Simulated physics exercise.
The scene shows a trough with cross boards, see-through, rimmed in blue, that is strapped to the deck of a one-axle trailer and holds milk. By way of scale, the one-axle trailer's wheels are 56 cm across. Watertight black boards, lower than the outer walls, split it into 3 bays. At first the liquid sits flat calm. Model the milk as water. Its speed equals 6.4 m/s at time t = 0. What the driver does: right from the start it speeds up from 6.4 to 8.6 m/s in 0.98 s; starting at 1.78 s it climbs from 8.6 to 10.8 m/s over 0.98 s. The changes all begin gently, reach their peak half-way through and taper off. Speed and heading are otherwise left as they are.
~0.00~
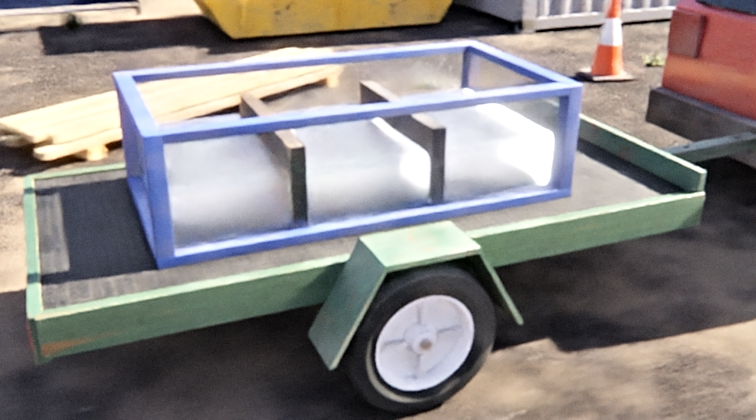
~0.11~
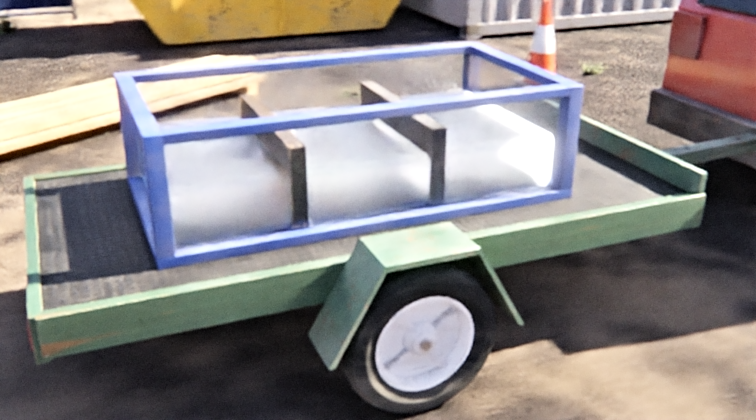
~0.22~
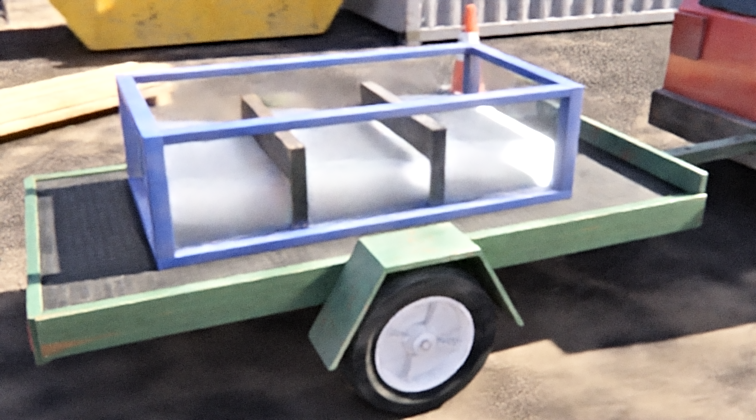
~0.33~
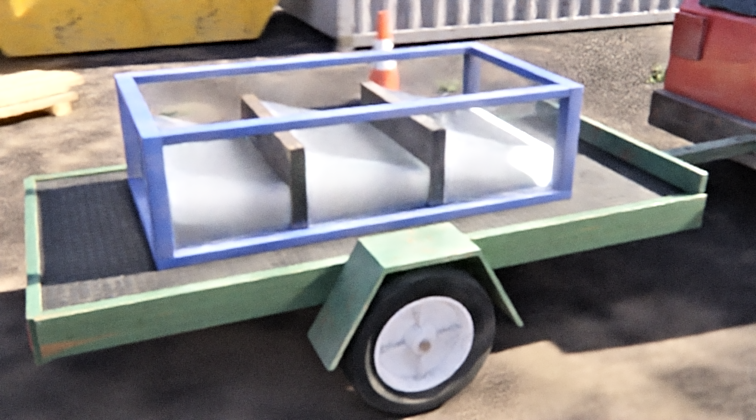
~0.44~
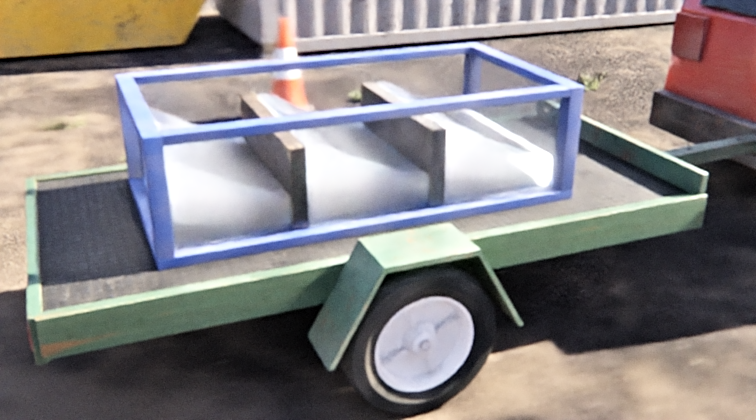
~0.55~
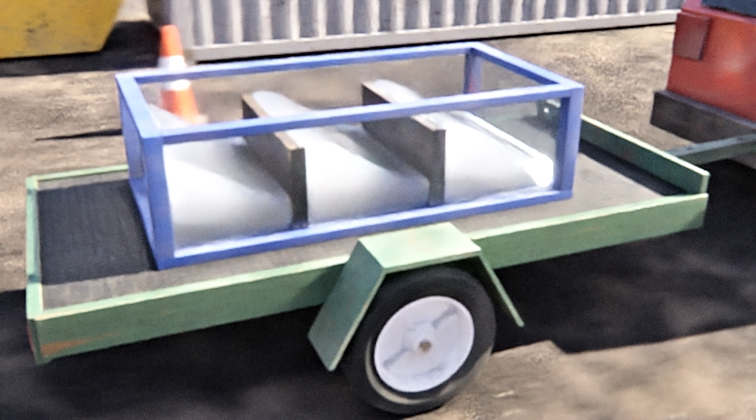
In a sunlit yard of dark, bare ground, seen from the side and slightly above, a green single-axle trailer is towed by a red vehicle at the right edge. On its bed sits a see-through, blue-rimmed trough, two dark cross boards dividing the pale liquid into three bays. The camera keeps pace as the trailer rolls rightward, its white-hubbed wheel turning, while planks, a yellow skip and an orange-and-white cone slide left behind it and the liquid barely shifts.
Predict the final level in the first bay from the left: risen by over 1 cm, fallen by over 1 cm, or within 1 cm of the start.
Risen.
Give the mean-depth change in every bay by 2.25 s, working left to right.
In cm: 1 up, 0, 1 down.
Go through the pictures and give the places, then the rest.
The first picture shows levels, left to right, (224, 170), (355, 153), (484, 135); board top at (298, 148) and (440, 129); the front is on the right, levels are read along the near wall; a wheel hub at (430, 349).
The second picture shows levels, left to right, (224, 171), (355, 153), (485, 136).
The third picture shows levels, left to right, (224, 171), (355, 152), (485, 137).
The fourth picture shows levels, left to right, (224, 173), (354, 154), (484, 135).
The fifth picture shows levels, left to right, (224, 173), (355, 152), (485, 133).
The sixth picture shows levels, left to right, (224, 173), (355, 152), (485, 134); a wheel hub at (430, 351).
After 1.25 s the bays hold 22, 22, 21 cm, left to right.
After 2.25 s the bays hold 22, 21, 21 cm, left to right.
After 3.25 s the bays hold 24, 22, 20 cm, left to right.
After 5.74 s the bays hold 24, 22, 20 cm, left to right.
